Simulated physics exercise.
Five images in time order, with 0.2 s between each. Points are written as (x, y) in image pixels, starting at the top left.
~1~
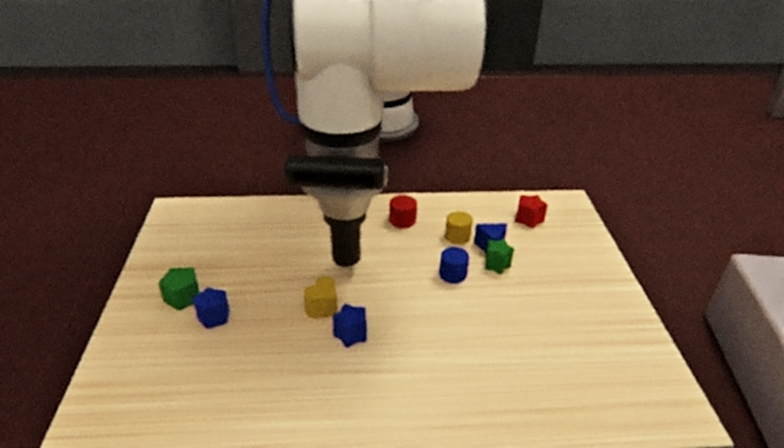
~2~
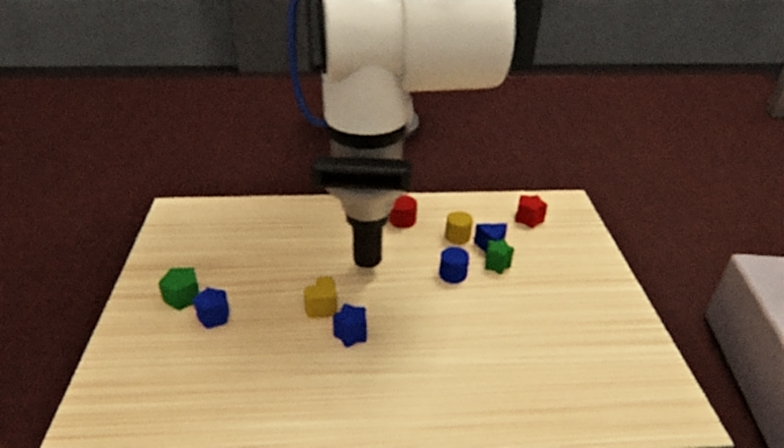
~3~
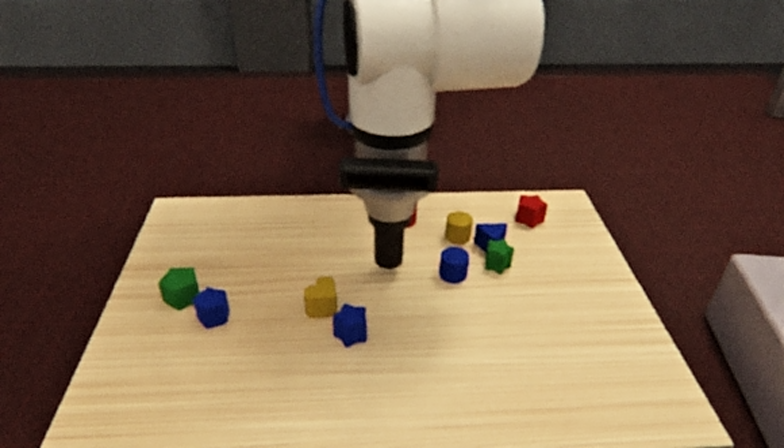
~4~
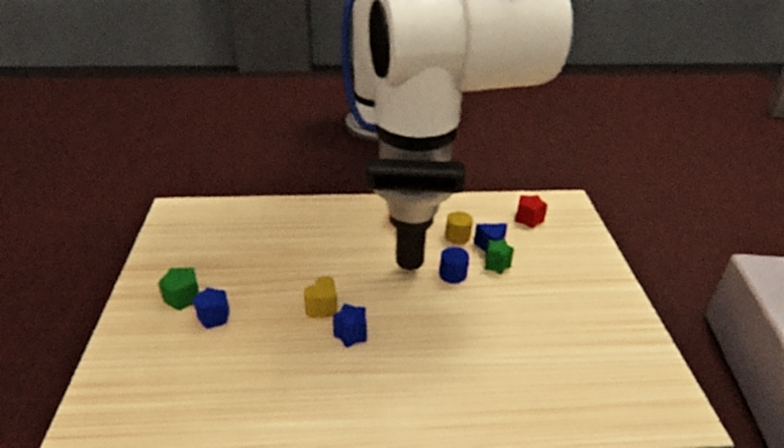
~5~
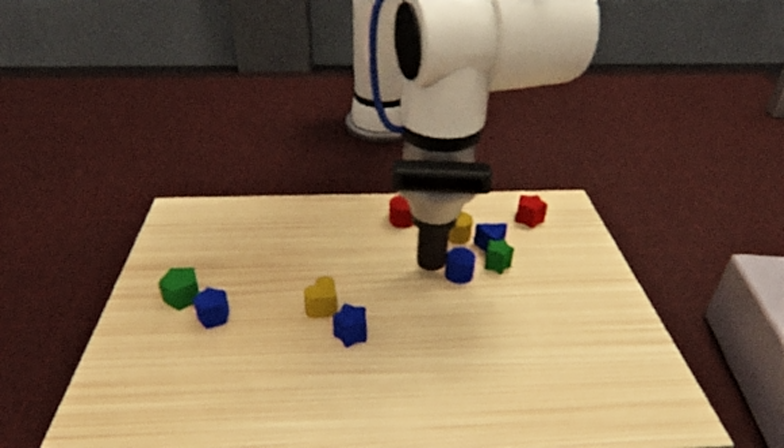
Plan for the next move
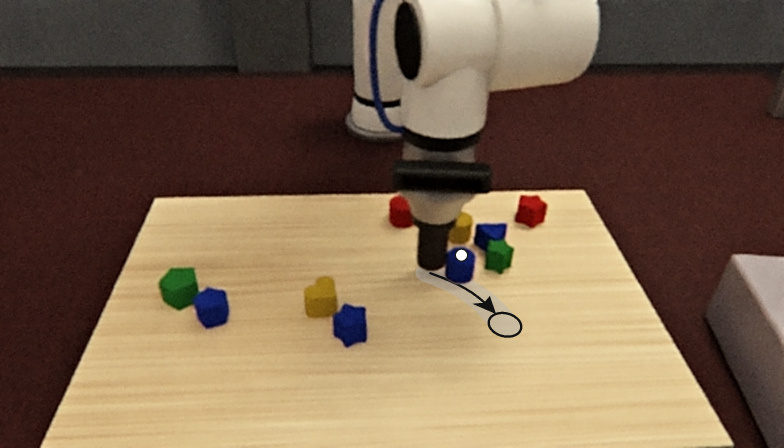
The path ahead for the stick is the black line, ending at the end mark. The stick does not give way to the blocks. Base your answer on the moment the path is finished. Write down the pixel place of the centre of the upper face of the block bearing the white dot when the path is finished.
For the centre of its top, I'd go with (495, 260).
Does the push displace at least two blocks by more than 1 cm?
I believe not.
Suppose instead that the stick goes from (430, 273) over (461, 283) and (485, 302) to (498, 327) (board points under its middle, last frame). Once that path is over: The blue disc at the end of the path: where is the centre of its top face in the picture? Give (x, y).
It should be at (500, 261) by then.
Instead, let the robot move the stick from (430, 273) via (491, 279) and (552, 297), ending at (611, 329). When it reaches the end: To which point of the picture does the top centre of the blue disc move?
Around (582, 267).
Drawn move, from (430, 273) via (459, 285) and (484, 302), ending at (505, 325); the dot is on the blue disc.
On the path given first. One third of the way, stick (461, 274); blue disc (488, 259).
Two thirds of the way, stick (487, 292); blue disc (495, 260).
At the end, stick (507, 313); blue disc (495, 260); green star still.
